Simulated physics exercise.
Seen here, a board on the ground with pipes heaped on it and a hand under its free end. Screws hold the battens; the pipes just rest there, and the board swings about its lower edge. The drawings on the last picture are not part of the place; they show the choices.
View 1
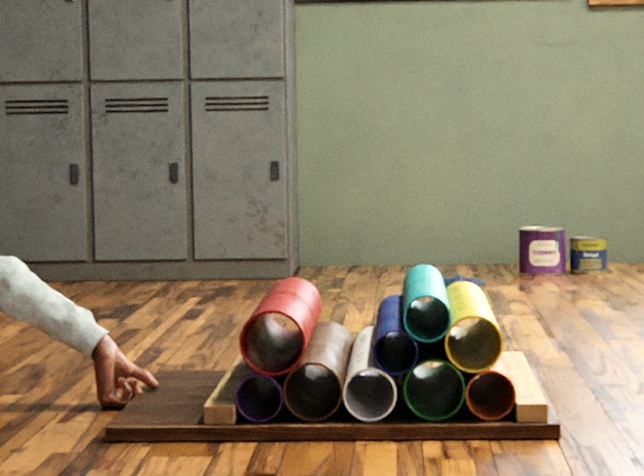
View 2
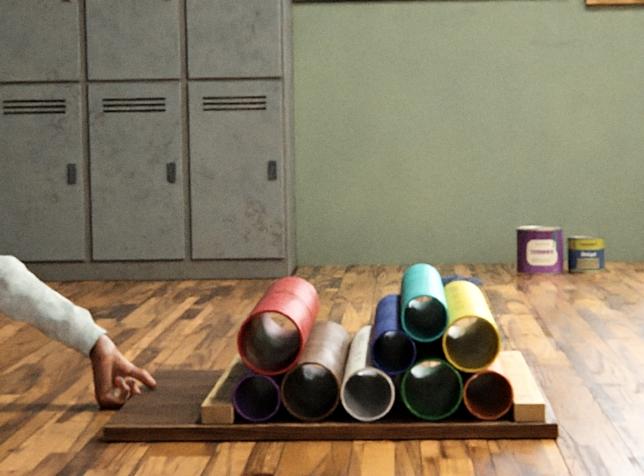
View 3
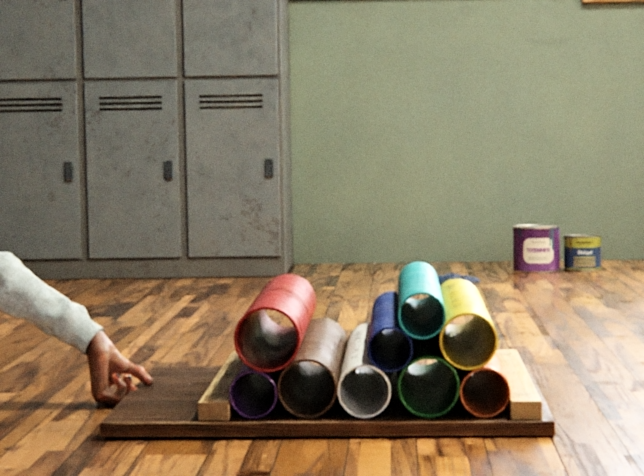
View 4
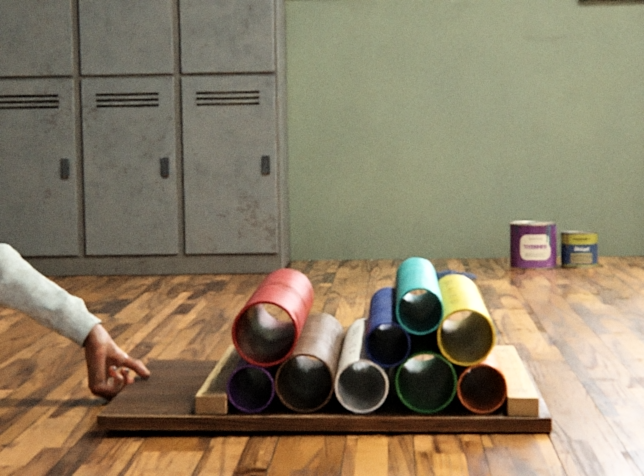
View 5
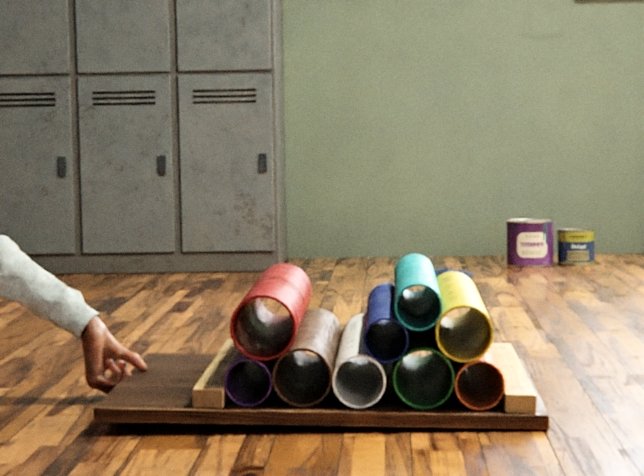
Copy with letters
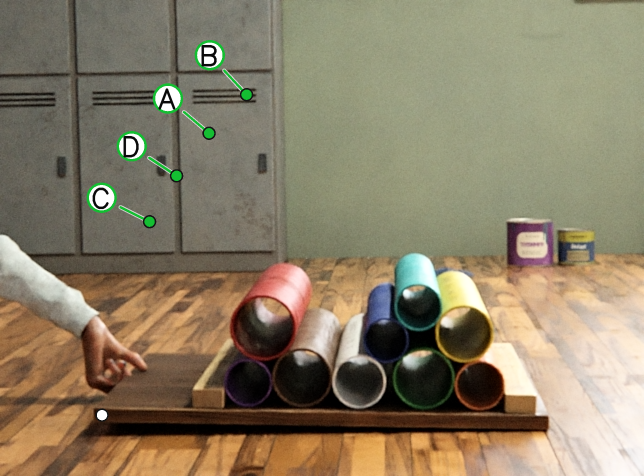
The video shows a hand resting at the left end of a dark wooden board on a wooden floor, with colourful pipes stacked between two battens. The view shifts slightly, while the hand, board and pipes show almost no movement.
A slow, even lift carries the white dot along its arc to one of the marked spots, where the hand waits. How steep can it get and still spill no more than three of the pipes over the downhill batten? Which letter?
It can be raised to D.
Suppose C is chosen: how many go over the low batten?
With C, two.
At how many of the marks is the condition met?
Two of them.
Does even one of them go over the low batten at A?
At A: Yes.
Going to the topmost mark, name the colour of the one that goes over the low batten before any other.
First is the yellow one.
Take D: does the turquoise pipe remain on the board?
The turquoise pipe: No.
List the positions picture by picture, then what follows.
Green pipe (434, 390); orange pipe (491, 395); red pipe (272, 343), in the first frame.
Red pipe (270, 342); blue pipe (394, 352), in the second frame.
Board (333, 389); purple pipe (253, 394); red pipe (267, 339); white pipe (364, 391), in the third frame.
Board (330, 383); purple pipe (251, 388); brown pipe (304, 383), in the fourth frame.
Board (327, 379); purple pipe (249, 383); brown pipe (302, 377), in the fifth frame.
On the copy, A at (209, 134); B at (247, 95); C at (149, 222); D at (177, 176); the white dot at (102, 415).
On D. First, board at 19°.
Then, board at 34°.
Finally, board at 34°, two over the low batten (yellow, turquoise).
By contrast, A four over the low batten (red, blue, yellow, turquoise); B four over the low batten (red, blue, yellow, turquoise); C two over the low batten (yellow, turquoise).
